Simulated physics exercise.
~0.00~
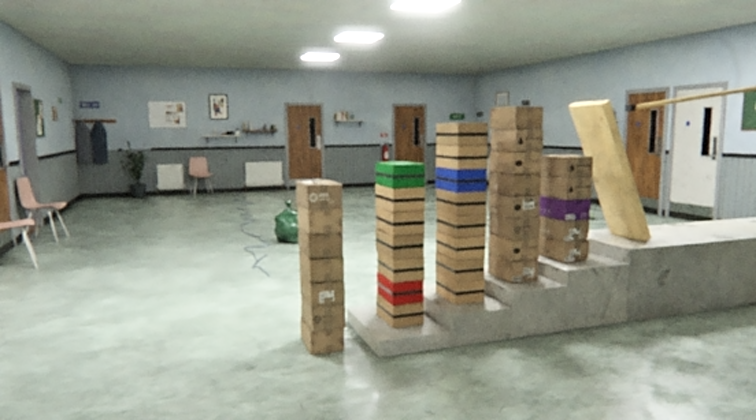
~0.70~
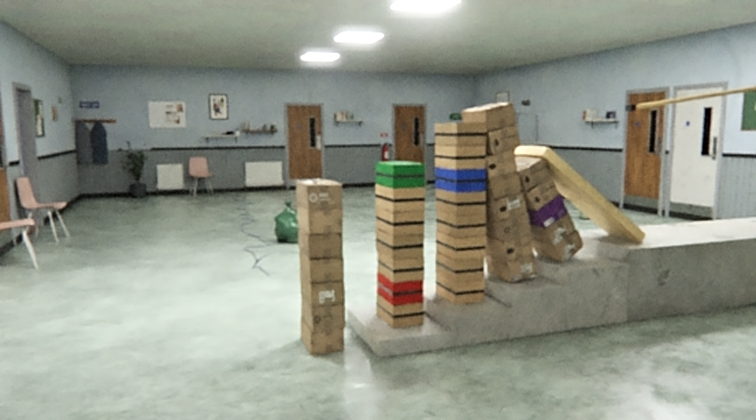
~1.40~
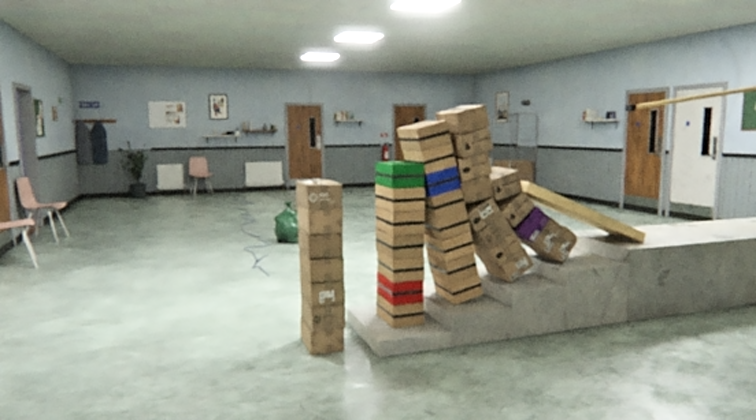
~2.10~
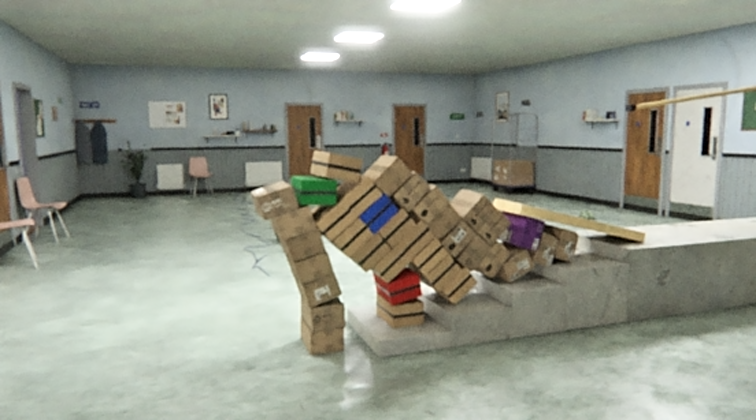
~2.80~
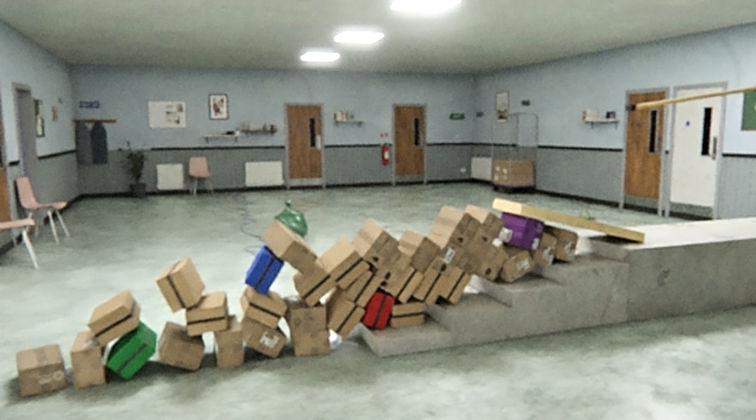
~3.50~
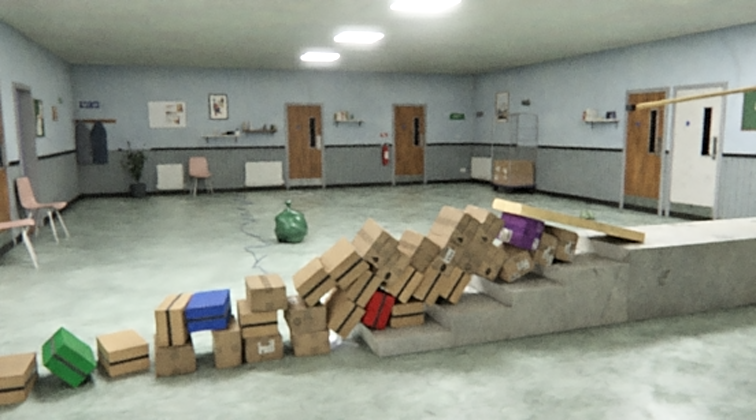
To begin with, a tall board leans beside tall stacks of cardboard boxes set on concrete steps in a blue-walled room, with one more stack on the floor at the left. The board tips left into the stack with the purple box, which leans into the next. The lean passes down the steps, reaching the stack with the blue box. The stacks then fold over together, knocking into the one on the floor. Boxes spill left, the green one tumbling down with them. Finally, the board lies nearly flat over a jumbled heap, with the green box down at the far left.
